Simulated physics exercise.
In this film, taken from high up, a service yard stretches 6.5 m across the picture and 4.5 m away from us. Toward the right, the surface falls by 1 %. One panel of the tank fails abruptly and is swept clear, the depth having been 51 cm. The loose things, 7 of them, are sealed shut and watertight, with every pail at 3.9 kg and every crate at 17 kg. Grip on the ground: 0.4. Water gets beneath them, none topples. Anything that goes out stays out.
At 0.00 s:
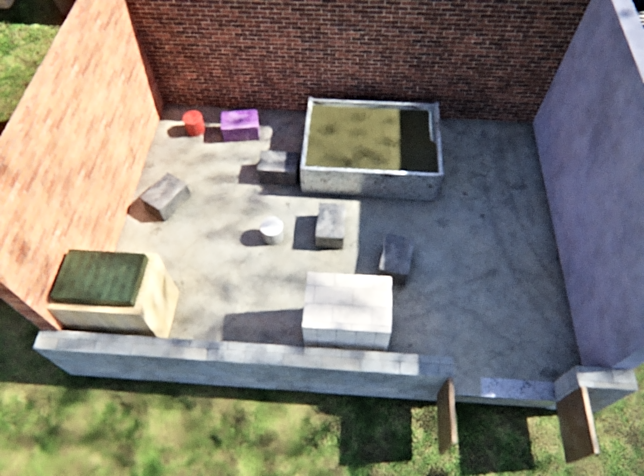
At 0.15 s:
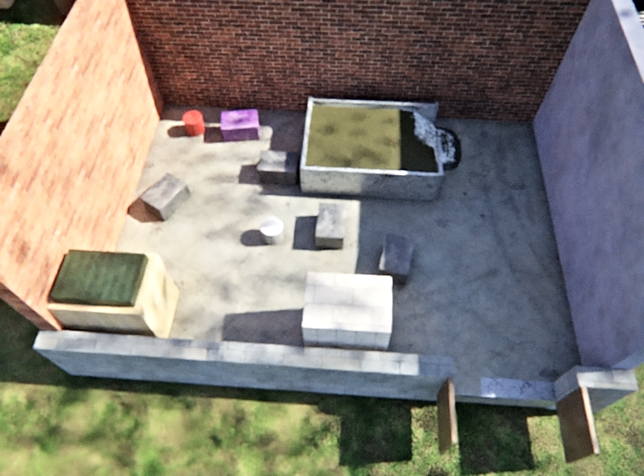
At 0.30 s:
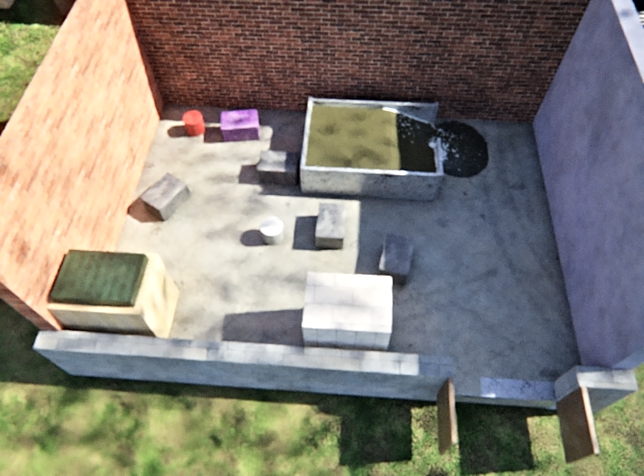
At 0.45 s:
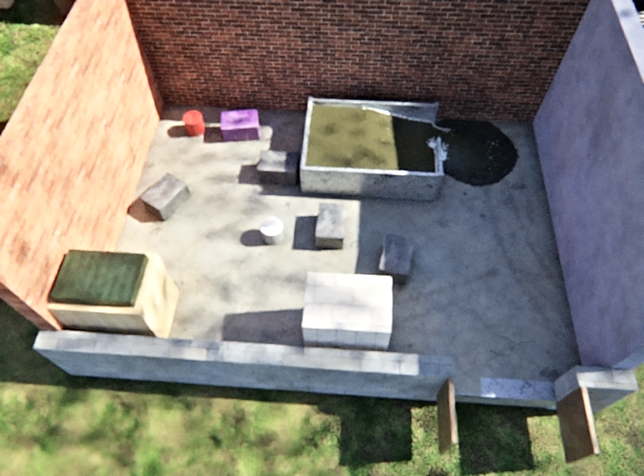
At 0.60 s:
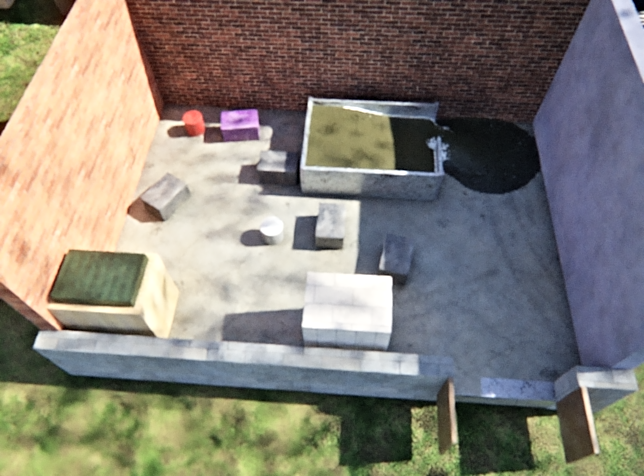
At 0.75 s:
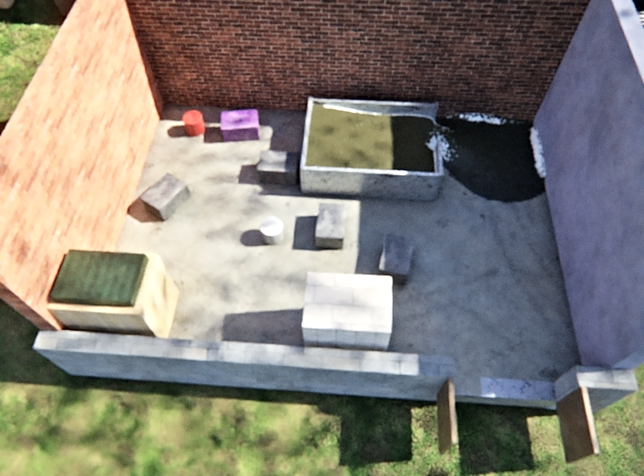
Concrete tank in a walled yard releasing dark water from its right end, the pool spreading to the right-hand wall.
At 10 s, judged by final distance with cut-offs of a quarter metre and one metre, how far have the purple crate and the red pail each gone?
Purple crate: Less than a quarter metre. Red pail: Less than a quarter metre.
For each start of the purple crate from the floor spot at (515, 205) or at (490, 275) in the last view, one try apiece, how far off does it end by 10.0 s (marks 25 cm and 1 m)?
Spot one - it is swept away; spot two - it is swept away.
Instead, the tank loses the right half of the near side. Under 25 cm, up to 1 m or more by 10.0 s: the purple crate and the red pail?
Purple crate: Roughly where it was; red pail: Roughly where it was.
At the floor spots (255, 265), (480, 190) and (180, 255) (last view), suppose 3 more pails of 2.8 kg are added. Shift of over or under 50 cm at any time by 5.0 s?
In order: Below it, above it, below it.
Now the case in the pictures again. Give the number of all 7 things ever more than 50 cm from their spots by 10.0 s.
The answer here is 0.
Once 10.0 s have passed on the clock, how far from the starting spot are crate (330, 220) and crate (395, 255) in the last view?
The first ends 0 cm from its start, the second 0 cm.
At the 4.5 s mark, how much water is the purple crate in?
Depth: About 0 cm.
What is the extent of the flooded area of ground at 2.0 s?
At that time the wet patch spans about 7.5 m2.
After 2.0 s the purple crate is near (239, 119), 0.0 m from its start, aground; the red pail is near (192, 118), 0.0 m from its start, aground; 0 of 7 are out; 0 afloat.
After 4.5 s the purple crate is near (239, 119), 0.0 m from its start, aground; the red pail is near (192, 118), 0.0 m from its start, aground; 0 of 7 are out; 0 afloat.
After 7.0 s the purple crate is near (239, 119), 0.0 m from its start, aground; the red pail is near (192, 118), 0.0 m from its start, aground; 0 of 7 are out; 0 afloat.
After 10.0 s the purple crate is near (239, 119), 0.0 m from its start, aground; the red pail is near (192, 118), 0.0 m from its start, aground; 0 of 7 are out; 0 afloat.
